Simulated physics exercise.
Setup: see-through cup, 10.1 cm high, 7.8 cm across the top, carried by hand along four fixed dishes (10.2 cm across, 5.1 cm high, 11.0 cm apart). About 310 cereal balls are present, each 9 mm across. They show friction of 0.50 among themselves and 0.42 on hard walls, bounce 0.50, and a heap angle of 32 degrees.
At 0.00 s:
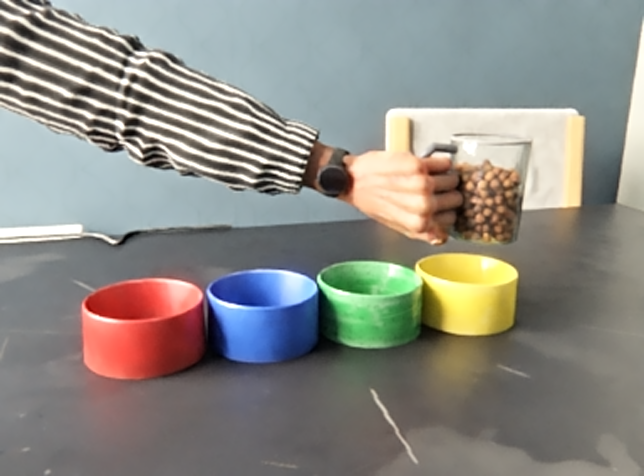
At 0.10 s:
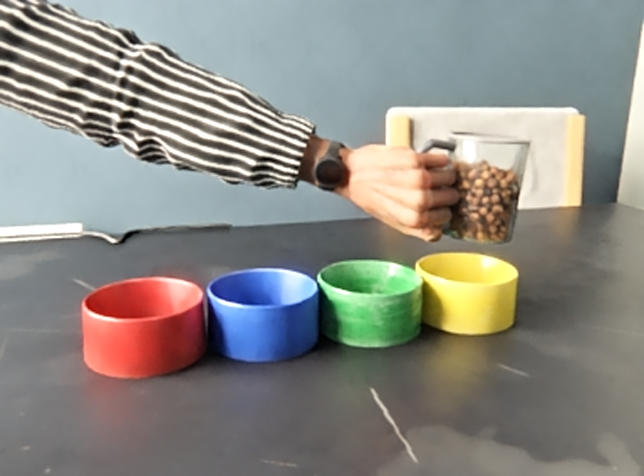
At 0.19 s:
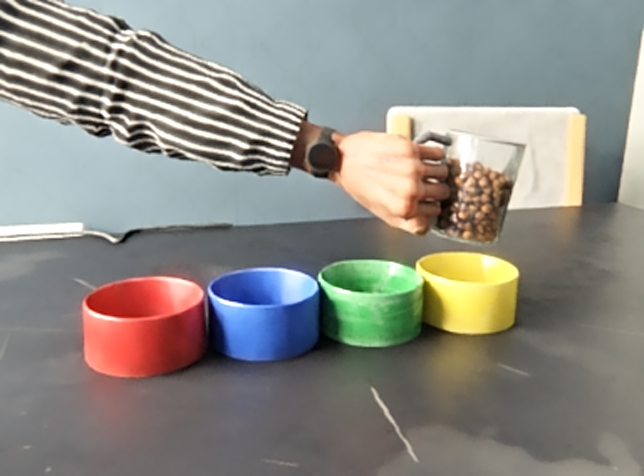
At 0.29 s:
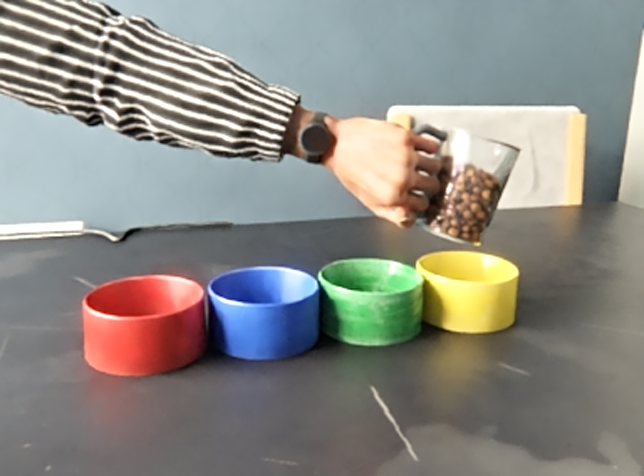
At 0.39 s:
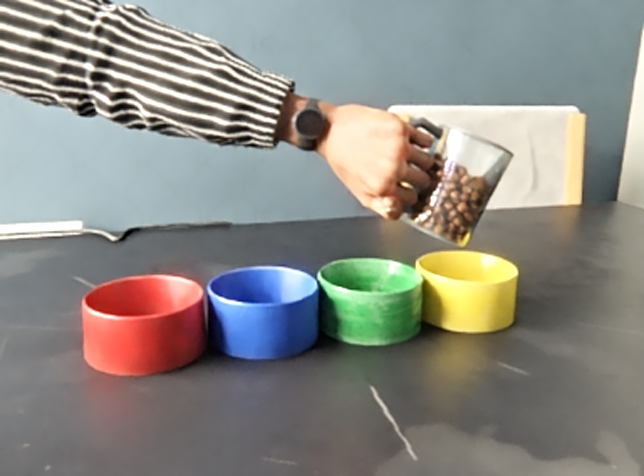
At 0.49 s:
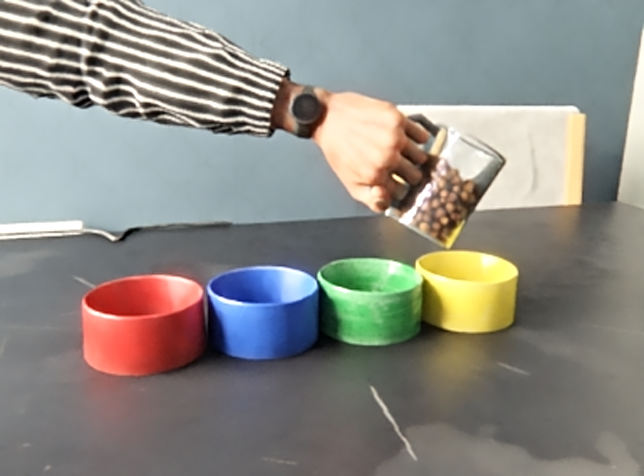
We see a hand in a striped sleeve holding a clear cup of brown cereal balls behind red, blue, green and yellow dishes on a dark table; the hand gradually tilts the cup to the right while shifting it slightly left.
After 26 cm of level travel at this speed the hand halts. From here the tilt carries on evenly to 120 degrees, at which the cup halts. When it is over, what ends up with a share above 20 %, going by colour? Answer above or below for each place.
Red: Below, blue: Below, green: Above, yellow: Below, counter: Below.
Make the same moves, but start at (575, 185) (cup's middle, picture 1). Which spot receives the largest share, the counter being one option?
The largest share ends at yellow.
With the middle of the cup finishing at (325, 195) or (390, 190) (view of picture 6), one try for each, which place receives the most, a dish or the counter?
The biggest share goes to green first, then to yellow.
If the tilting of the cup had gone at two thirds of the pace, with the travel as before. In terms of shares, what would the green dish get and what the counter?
The green dish 10, the counter 10.
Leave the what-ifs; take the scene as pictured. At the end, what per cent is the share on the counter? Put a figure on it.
5 %.
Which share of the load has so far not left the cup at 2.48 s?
Roughly 0 per cent of the load.
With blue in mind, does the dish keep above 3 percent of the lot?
Blue yes.
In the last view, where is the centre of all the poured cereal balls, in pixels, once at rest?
After settling, the middle sits near (357, 305).
Then, at 1.31 s, tilt 90 degrees; cup holds 100 %.
After 1.87 s, tilt 120 degrees; cup holds 30 %, green 70 %.
After 2.48 s, tilt 120 degrees; cup holds 0 %, blue 10 %, green 85 %.
In the end, at 2.8 s, red 0 %, blue 10 %, green 85 %, yellow 0 %, counter 5 %.
